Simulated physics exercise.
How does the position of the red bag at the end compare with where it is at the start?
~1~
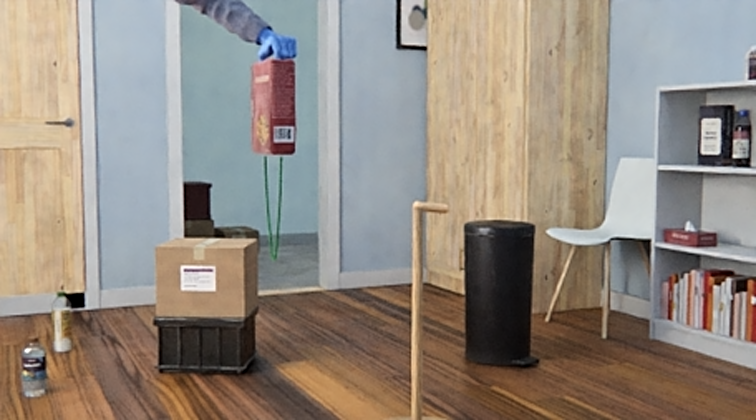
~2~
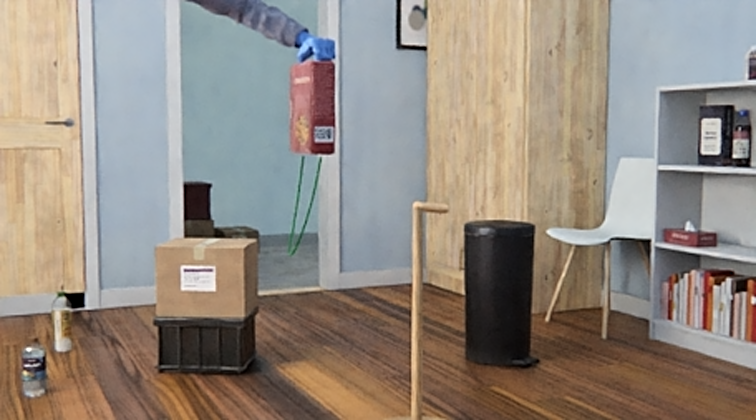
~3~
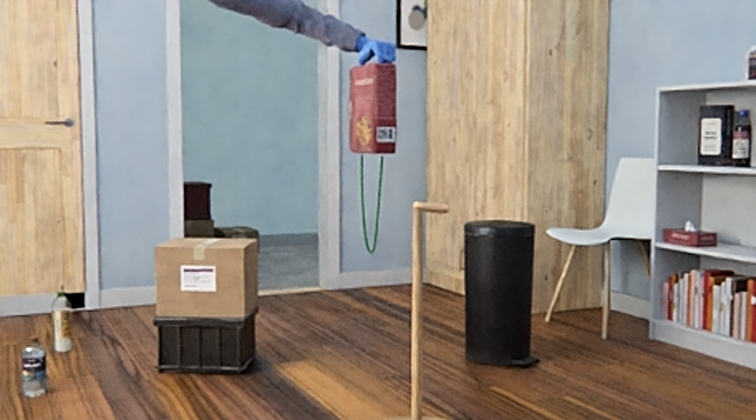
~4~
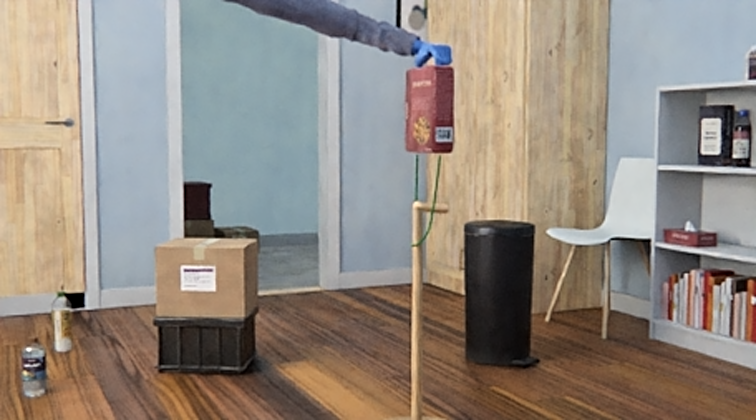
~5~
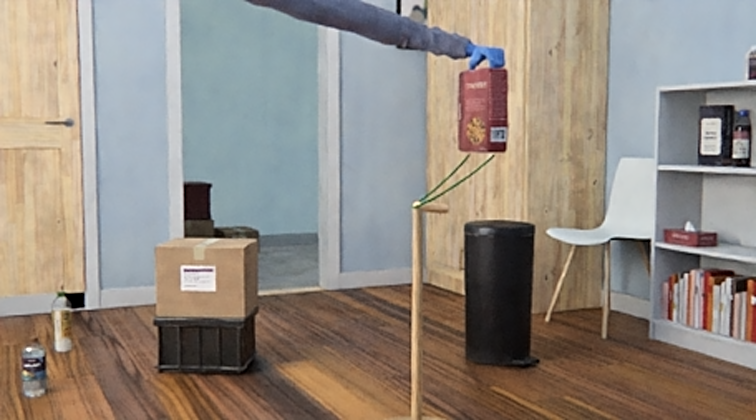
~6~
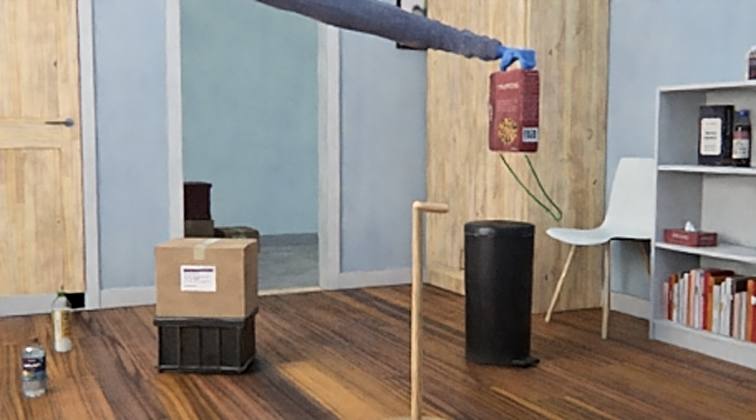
At the start the red bag is in front of the doorway, to the left of the wooden stand. By the end it is well to the right, past the stand and above the black bin, at about the same height.
At the start, a blue-gloved hand holds a red bag upright in front of the doorway, with a green shoelace loop hanging beneath it. The arm reaches in from the left and carries the bag steadily to the right, towards a wooden stand with a short hook at its top. The bag comes over the post, its loop hanging down around the level of the hook. As the bag moves past, the loop slants back towards the top of the stand. It then swings out to the right, clear of the hook, and the bag ends beyond the post, still held upright, while the stand stays in place.
